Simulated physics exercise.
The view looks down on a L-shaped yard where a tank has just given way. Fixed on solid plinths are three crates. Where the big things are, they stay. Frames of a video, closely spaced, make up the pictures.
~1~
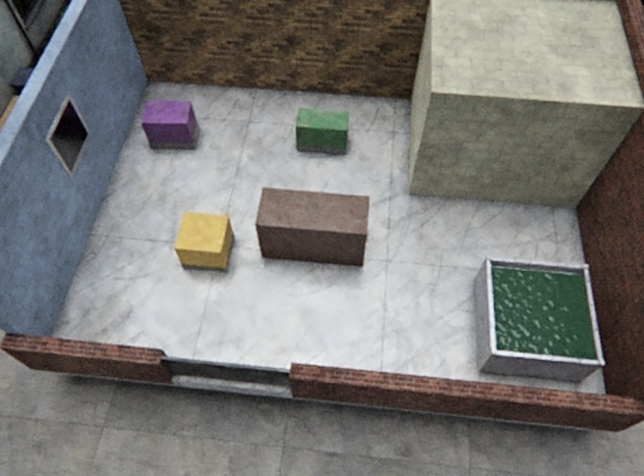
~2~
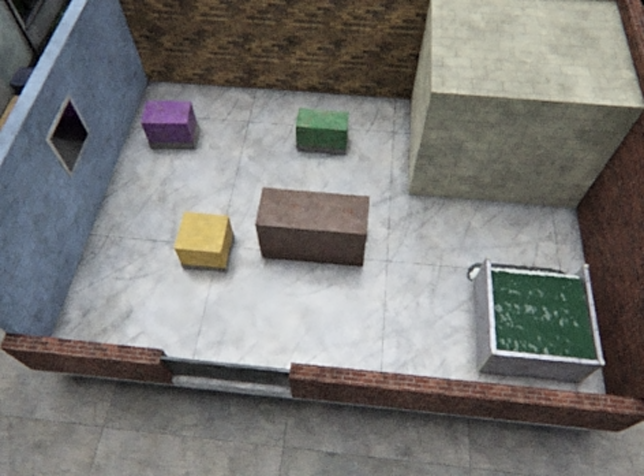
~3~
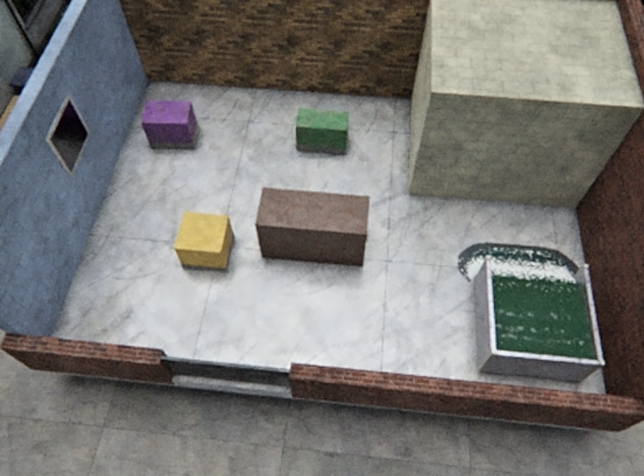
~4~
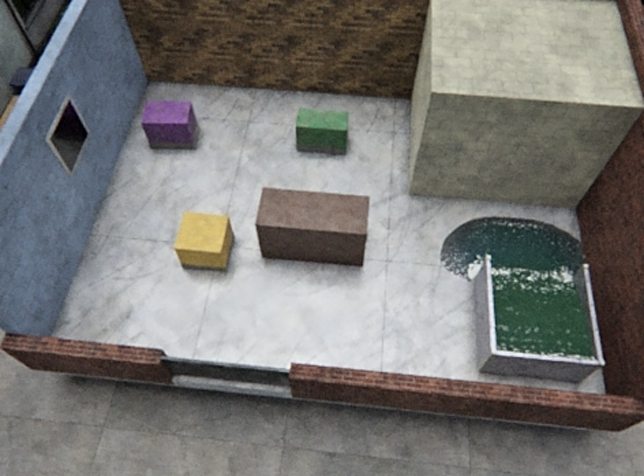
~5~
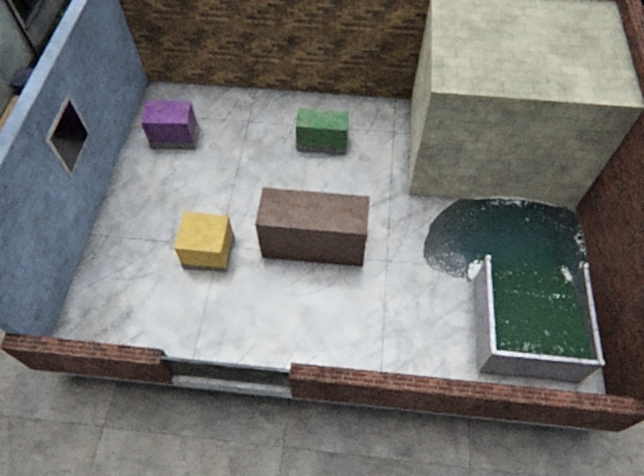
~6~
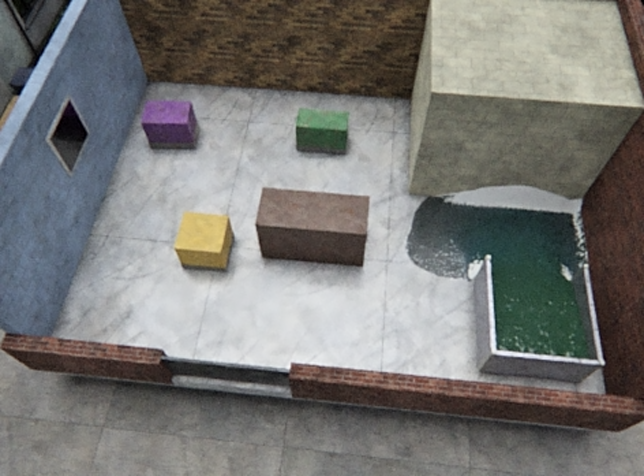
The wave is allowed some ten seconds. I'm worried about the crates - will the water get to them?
In order: Most likely the purple crate remains untouched; most likely the green crate remains untouched; most likely the yellow crate remains untouched.
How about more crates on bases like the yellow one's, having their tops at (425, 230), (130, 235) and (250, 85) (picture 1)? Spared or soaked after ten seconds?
Outcome, in listed order: Is inundated, is missed, is missed.
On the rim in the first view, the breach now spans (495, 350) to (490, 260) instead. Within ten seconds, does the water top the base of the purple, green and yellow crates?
Then the purple crate is untouched, the green crate is untouched and the yellow crate gets flooded.
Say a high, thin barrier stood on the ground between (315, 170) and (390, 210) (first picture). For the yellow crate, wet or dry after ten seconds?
Well, yellow stays untouched then.
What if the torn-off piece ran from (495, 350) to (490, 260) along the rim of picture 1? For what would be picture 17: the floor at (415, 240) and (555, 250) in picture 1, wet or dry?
As listed: Flooded, dry.
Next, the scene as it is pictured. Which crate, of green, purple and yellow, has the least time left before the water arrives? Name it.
Simply the green-painted one.
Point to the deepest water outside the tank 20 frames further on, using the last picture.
Deepest point: About (605, 397).
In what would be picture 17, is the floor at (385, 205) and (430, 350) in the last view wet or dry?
Wet, dry.
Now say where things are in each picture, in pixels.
In the first picture, the water tank at (540, 310) is whole and still.
In the second picture, the front is at (470, 277), out from the gap on the water tank's far side.
In the third picture, the front is at (463, 262), out from the gap on the water tank's far side.
In the fourth picture, the front is at (582, 248), out from the gap on the water tank's far side.
In the fifth picture, the front is at (467, 201), out from the gap on the water tank's far side.
In the sixth picture, the front is at (435, 198), out from the gap on the water tank's far side.
A moment on, water covers 15 % of the floor; the purple crate not reached, the green crate not reached, the yellow crate not reached.
Next, water covers 25 % of the floor; the purple crate not reached, the green crate water round its plinth, the yellow crate not reached.
Then, water covers 50 % of the floor; the purple crate water round its plinth, the green crate water round its plinth, the yellow crate water round its plinth.
Later, water covers 75 % of the floor; the purple crate water round its plinth, the green crate water round its plinth, the yellow crate water round its plinth.
In the end, water covers 90 % of the floor; the purple crate stayed above the water, the green crate stayed above the water, the yellow crate stayed above the water.
